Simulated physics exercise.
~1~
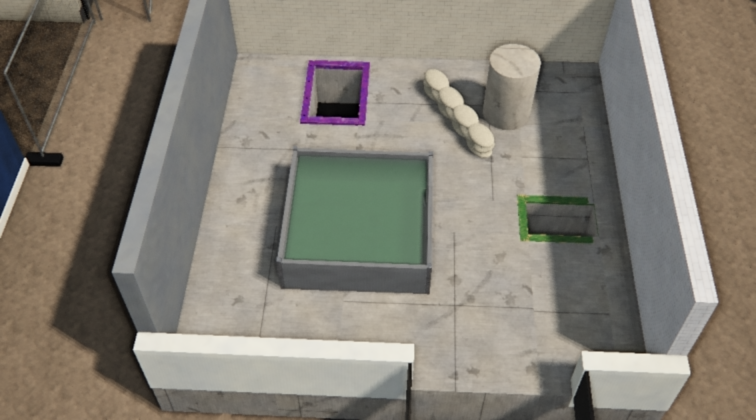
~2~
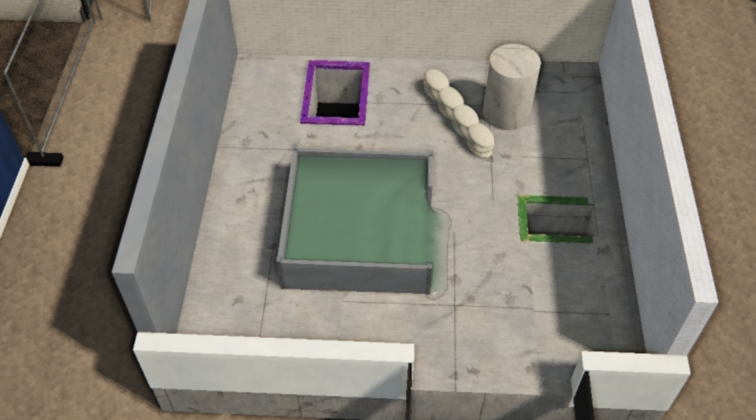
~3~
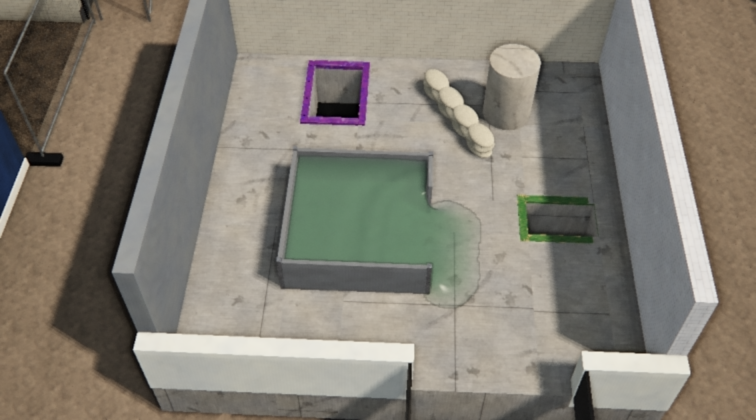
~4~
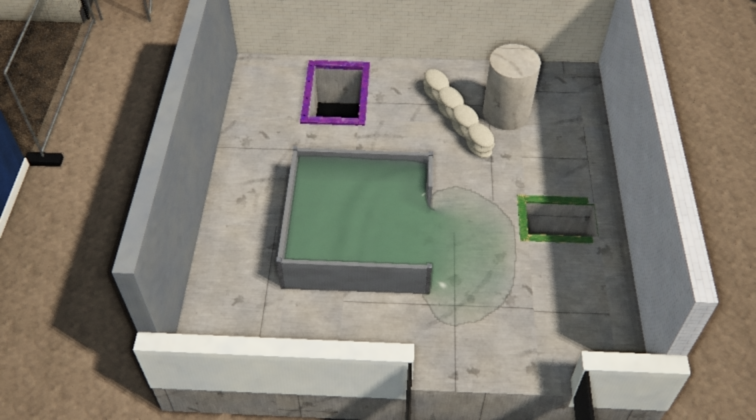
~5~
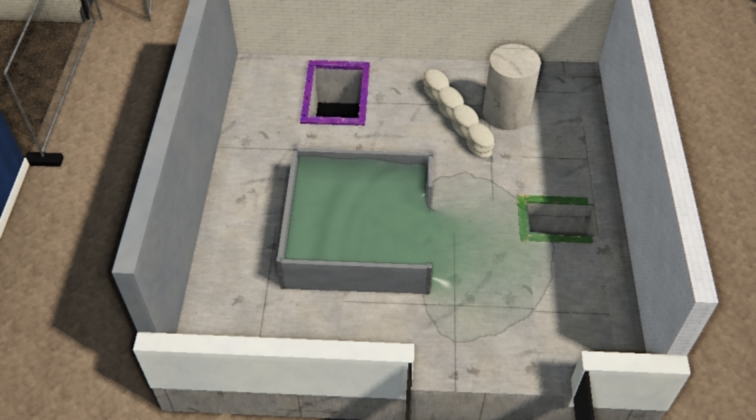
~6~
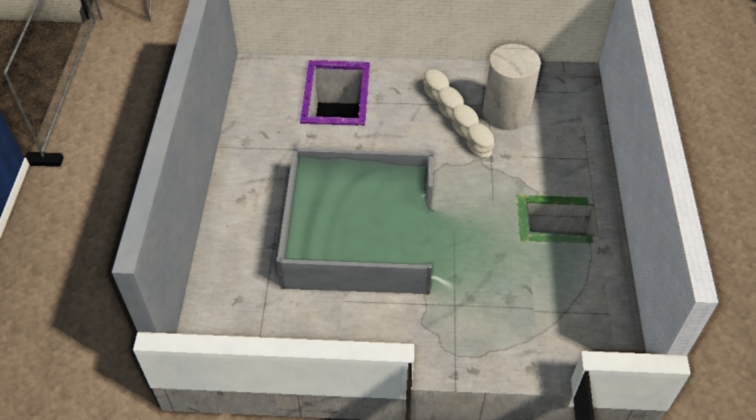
Green water burst out through the right side of a square gray tank and fanned across the concrete floor, spreading thinly around the green-edged pit and toward the low front wall.
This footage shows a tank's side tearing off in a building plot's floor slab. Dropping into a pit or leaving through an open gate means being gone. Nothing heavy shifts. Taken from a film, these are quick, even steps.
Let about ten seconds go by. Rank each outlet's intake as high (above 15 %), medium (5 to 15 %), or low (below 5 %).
Intake: The gate is high; the purple pit is low; the green pit is high.
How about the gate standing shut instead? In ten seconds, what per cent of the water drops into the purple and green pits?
Purple gets 0 in a hundred, green gets 40 in a hundred.
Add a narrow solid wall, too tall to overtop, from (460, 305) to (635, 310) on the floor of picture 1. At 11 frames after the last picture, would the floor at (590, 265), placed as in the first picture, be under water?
The spot in question would be waterlogged.
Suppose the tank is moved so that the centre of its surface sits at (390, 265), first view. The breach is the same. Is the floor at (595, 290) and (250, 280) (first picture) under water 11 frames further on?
First spot swamped, second spot not reached.
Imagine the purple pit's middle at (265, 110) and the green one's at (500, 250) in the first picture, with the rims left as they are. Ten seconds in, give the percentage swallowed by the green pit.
Green: 50 %.
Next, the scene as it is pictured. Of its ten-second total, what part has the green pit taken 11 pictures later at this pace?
I make it 25 per cent.
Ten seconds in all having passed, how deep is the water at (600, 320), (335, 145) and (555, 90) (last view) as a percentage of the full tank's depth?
In order: Roughly 6, 0 and 6 in a hundred.
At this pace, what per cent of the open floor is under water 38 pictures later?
Close to 50 percent, by my reckoning.
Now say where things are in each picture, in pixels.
The first picture shows the tank at (359, 209) is whole and still.
In the second picture, the front is at (434, 293), out from the gap at (426, 244).
In the third picture, the front is at (461, 298), out from the gap at (426, 245).
In the fourth picture, water pours out at (426, 245) and has run to (502, 218).
In the fifth picture, the front is at (545, 236), out from the gap at (426, 245).
In the sixth picture, water pours out at (426, 245) and has run to (585, 251).
A moment on, water covers 25 % of the floor; the gate 0 %, the purple pit 0 %, the green pit 4 %.
Next, water covers 30 % of the floor; the gate 2 %, the purple pit 0 %, the green pit 8 %.
Then, water covers 35 % of the floor; the gate 6 %, the purple pit 0 %, the green pit 15 %.
Later, water covers 50 % of the floor; the gate 14 %, the purple pit 0 %, the green pit 27 %.
In the end, water covers 60 % of the floor; the gate 22 %, the purple pit 0 %, the green pit 35 %.
